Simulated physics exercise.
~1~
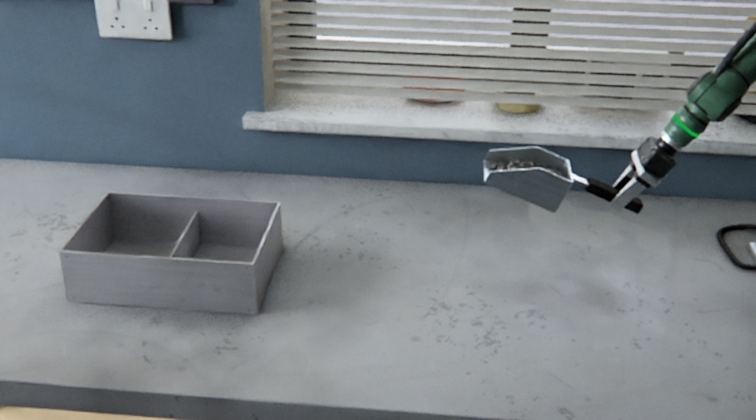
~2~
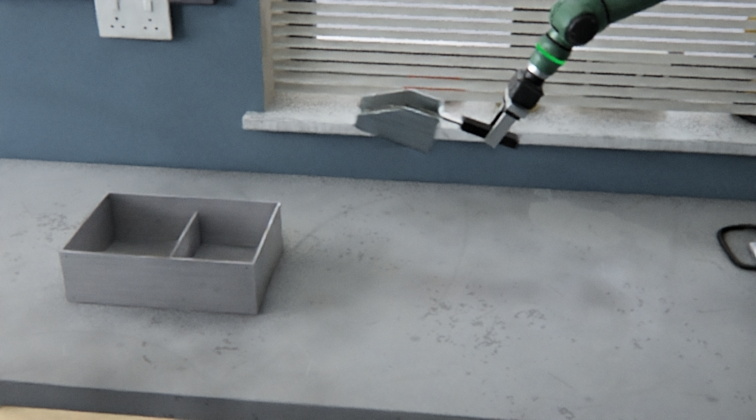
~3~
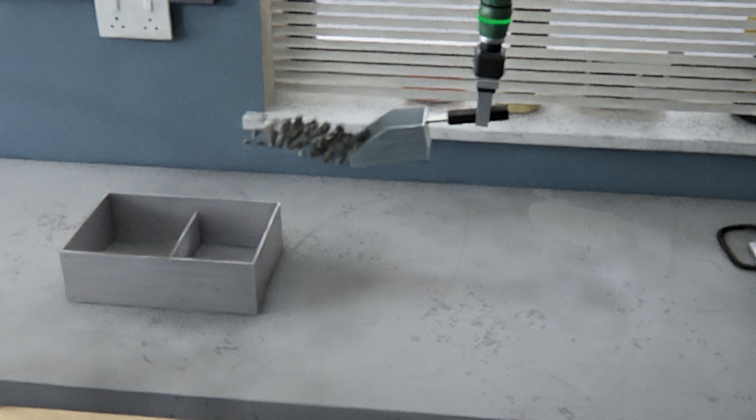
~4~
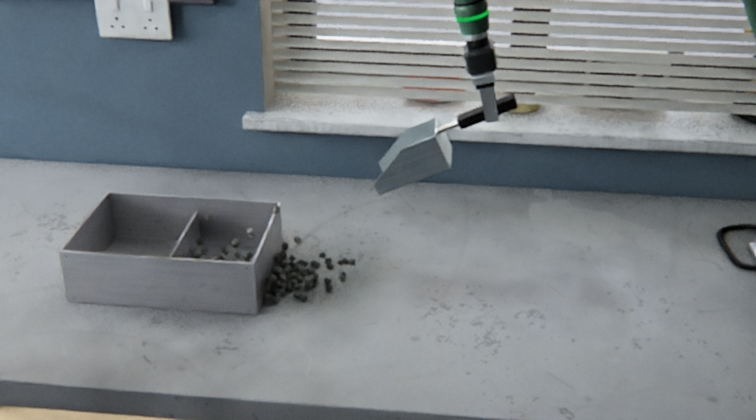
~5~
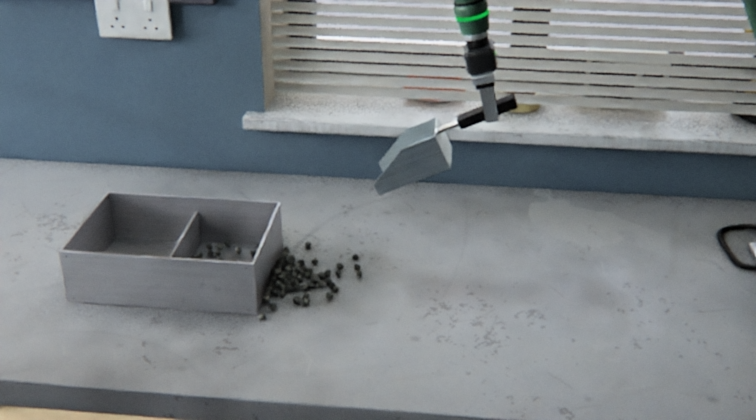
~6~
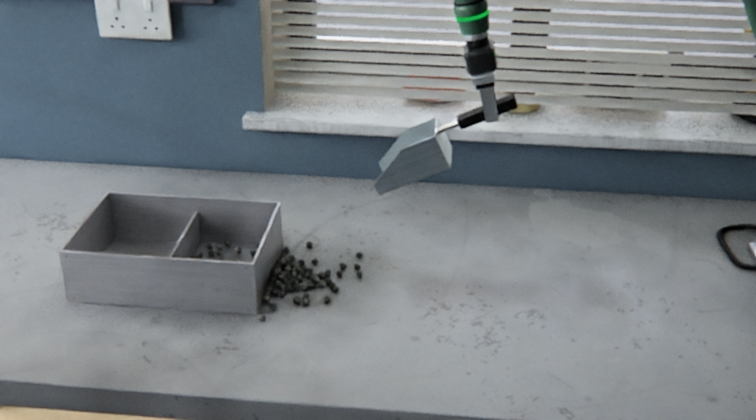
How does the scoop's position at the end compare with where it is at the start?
At the end the scoop is farther to the left and a little higher than at the start, closer to the box.
